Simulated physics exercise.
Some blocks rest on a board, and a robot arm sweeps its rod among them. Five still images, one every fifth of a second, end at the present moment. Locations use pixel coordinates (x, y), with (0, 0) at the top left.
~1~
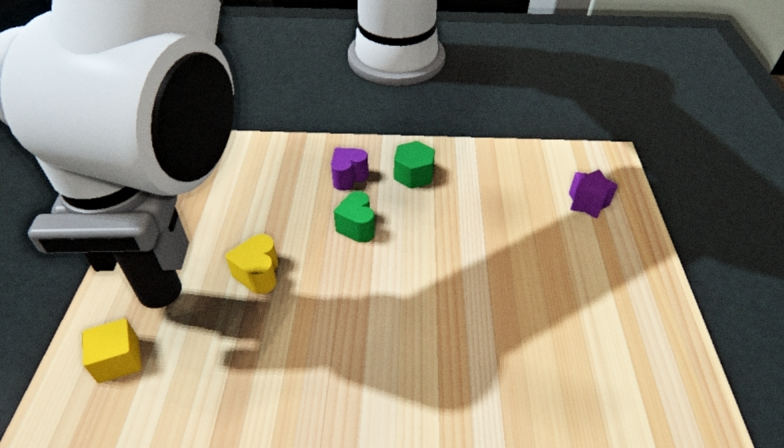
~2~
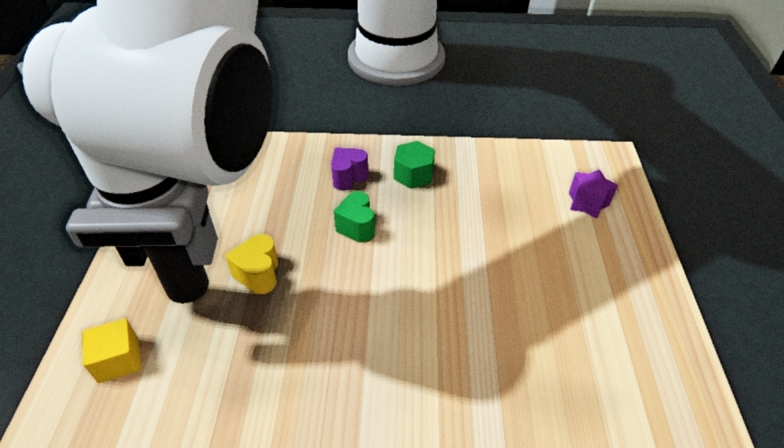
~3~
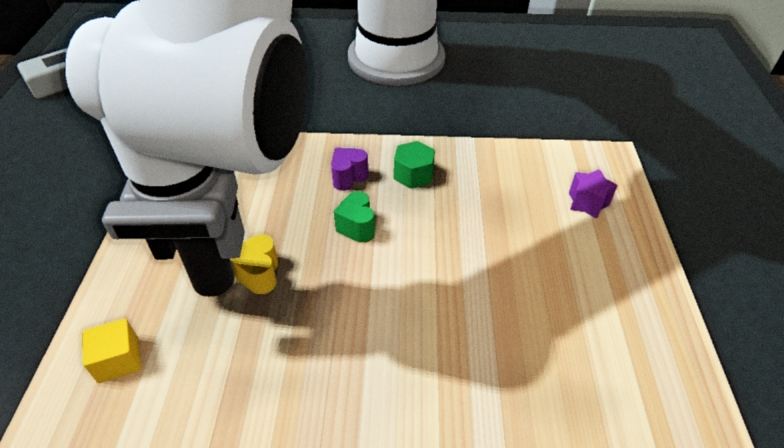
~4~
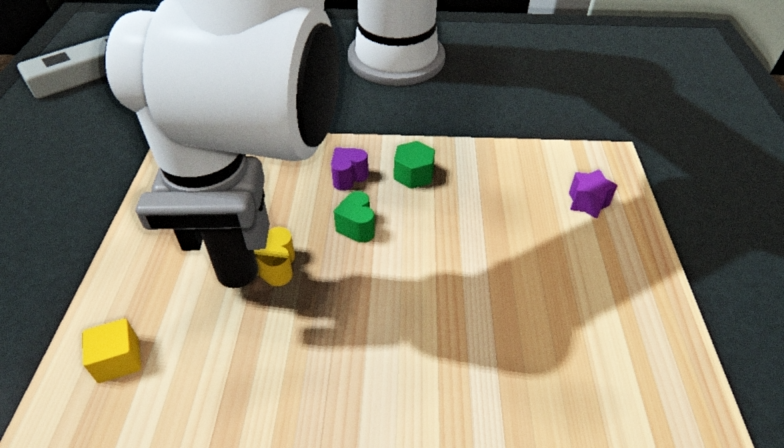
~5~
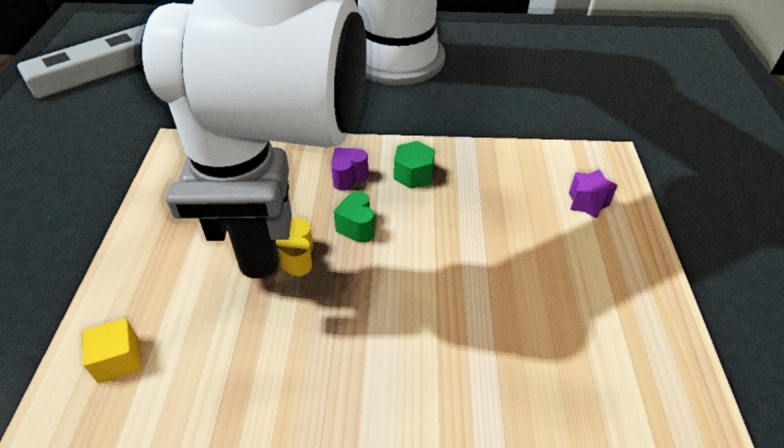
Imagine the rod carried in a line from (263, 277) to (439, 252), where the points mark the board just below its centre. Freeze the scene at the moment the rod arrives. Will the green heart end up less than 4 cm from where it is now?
I expect so.
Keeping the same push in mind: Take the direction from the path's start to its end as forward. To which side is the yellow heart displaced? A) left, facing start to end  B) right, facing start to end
I'll go with A - left, facing start to end.
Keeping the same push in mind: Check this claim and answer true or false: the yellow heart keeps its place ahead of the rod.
The claim does not hold.
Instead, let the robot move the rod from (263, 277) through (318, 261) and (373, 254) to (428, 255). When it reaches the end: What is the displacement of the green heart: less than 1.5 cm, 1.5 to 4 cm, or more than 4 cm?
It will move between 1.5 and 4 cm.
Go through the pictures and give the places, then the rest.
The first picture shows tip of the rod at (160, 292), middles of tops, yellow heart at (253, 254), green heart at (356, 207).
The second picture shows rod at (188, 287), nothing pushed.
The third picture shows rod at (214, 280), nothing pushed.
The fourth picture shows rod at (238, 272), yellow heart at (271, 246).
The fifth picture shows rod at (260, 263), yellow heart at (291, 237), green heart at (356, 207).
The first path, step by step. One third of the way, rod at (322, 255); yellow heart at (325, 220), turned 40° anticlockwise.
Two thirds of the way, rod at (382, 246); yellow heart at (326, 218), turned 45° anticlockwise; green heart at (357, 204).
At the end, rod at (440, 237); yellow heart at (326, 218), turned 45° anticlockwise; green heart at (357, 204).
